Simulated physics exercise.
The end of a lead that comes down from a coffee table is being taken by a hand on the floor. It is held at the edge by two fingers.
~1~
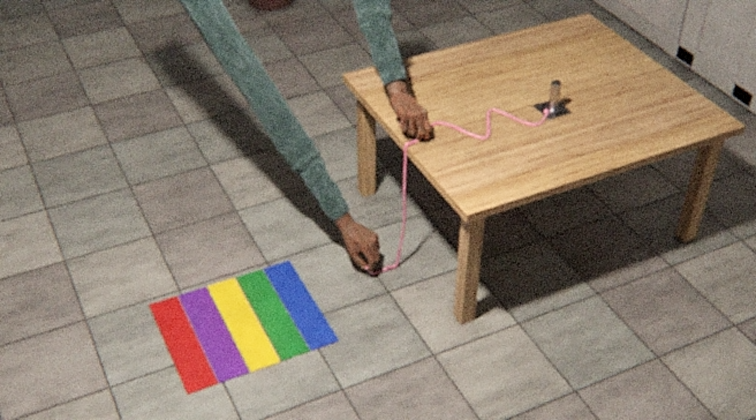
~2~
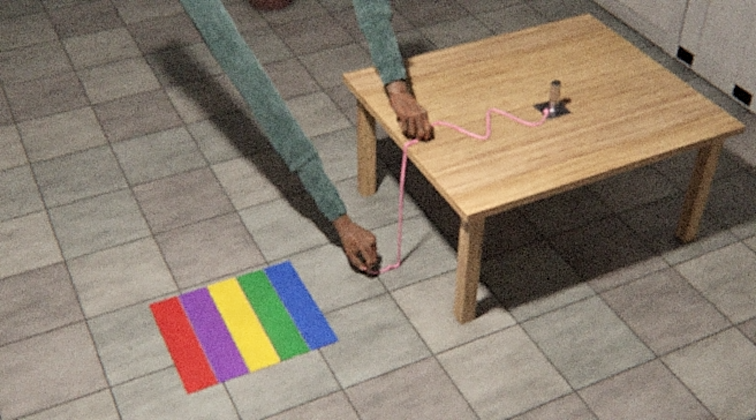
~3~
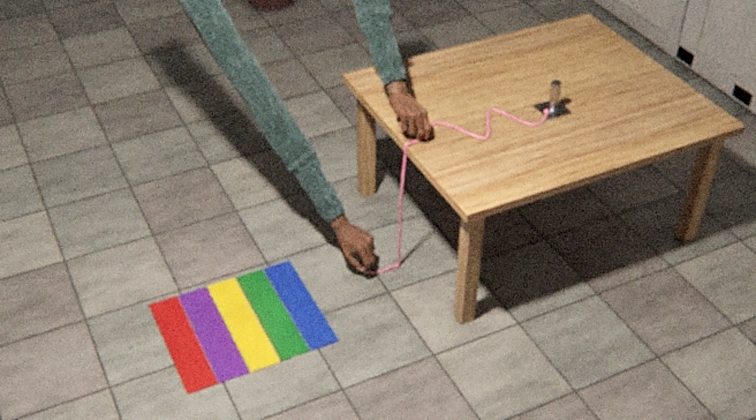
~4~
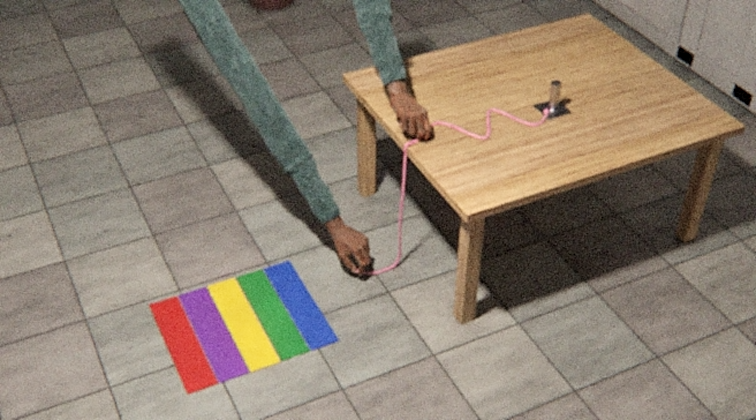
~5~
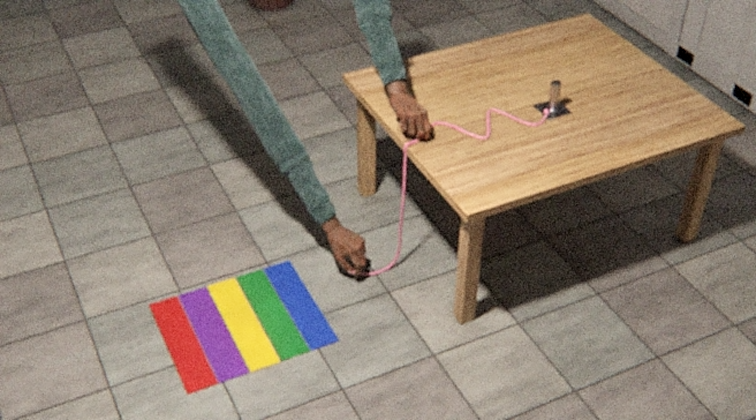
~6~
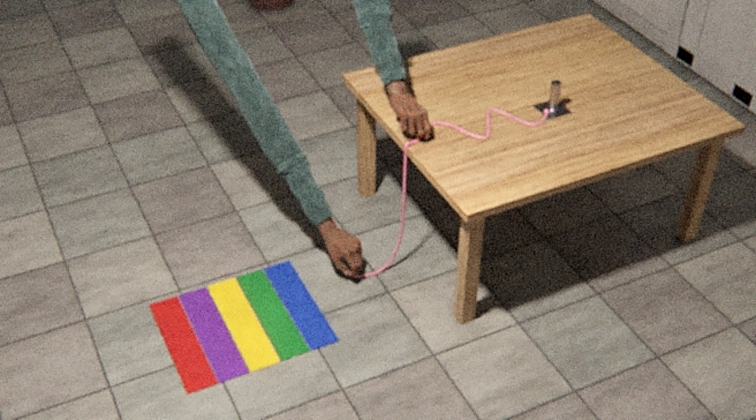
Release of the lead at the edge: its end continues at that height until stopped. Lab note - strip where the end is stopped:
Red strip.
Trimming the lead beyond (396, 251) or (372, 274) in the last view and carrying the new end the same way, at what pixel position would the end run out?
Case by case it comes to about (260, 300) and then about (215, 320).
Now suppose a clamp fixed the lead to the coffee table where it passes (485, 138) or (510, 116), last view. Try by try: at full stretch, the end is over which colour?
First try yellow, second try purple.
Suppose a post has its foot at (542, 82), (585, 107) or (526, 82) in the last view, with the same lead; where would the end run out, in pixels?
In that order: (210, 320), (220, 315) and (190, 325).
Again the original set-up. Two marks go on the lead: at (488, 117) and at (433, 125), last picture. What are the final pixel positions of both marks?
I'd say about (462, 131) for one and about (376, 168) for the other.
A little later, end near (243, 308); over yellow.
Next, end near (204, 321); over purple.
When it is tight, end near (181, 329); over red. It gets as far as the red strip.
